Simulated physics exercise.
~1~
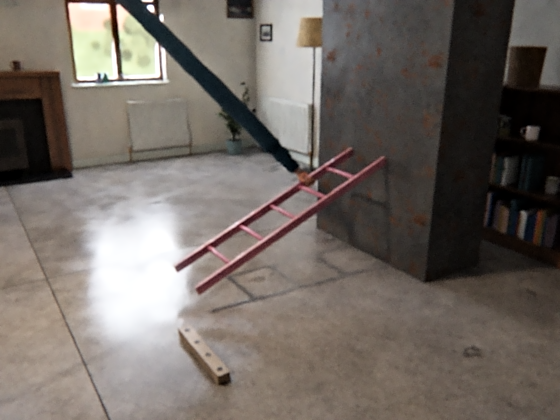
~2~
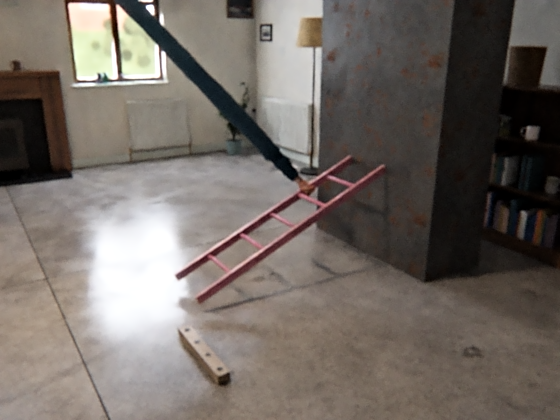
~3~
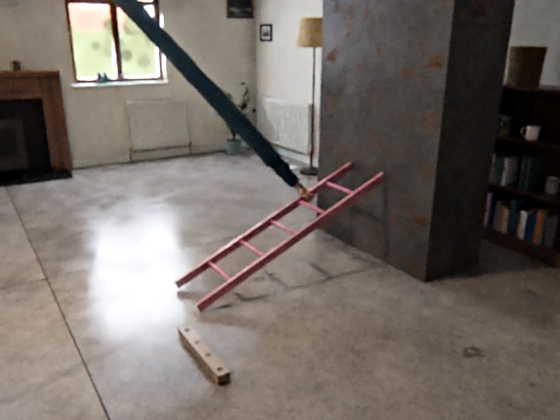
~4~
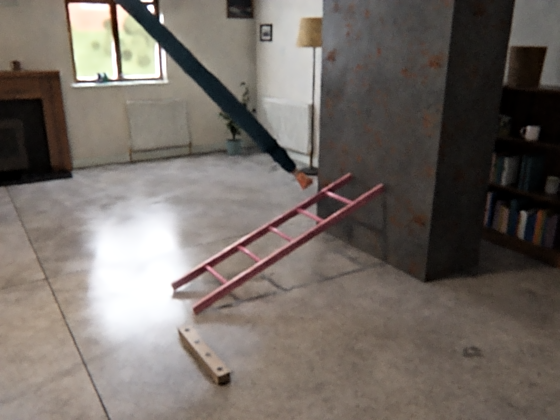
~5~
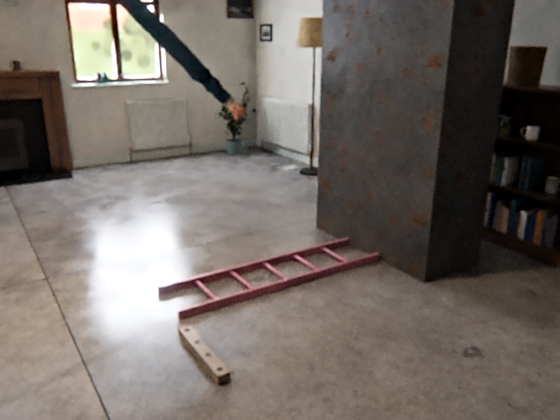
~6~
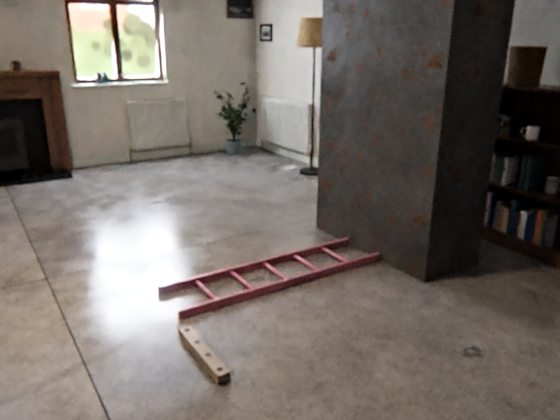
A pink ladder, held by a dark-sleeved arm against a grey pillar with its feet near a wooden strip on the floor, was lowered slightly, then let go; it slid down the pillar and ended up lying flat on the floor.
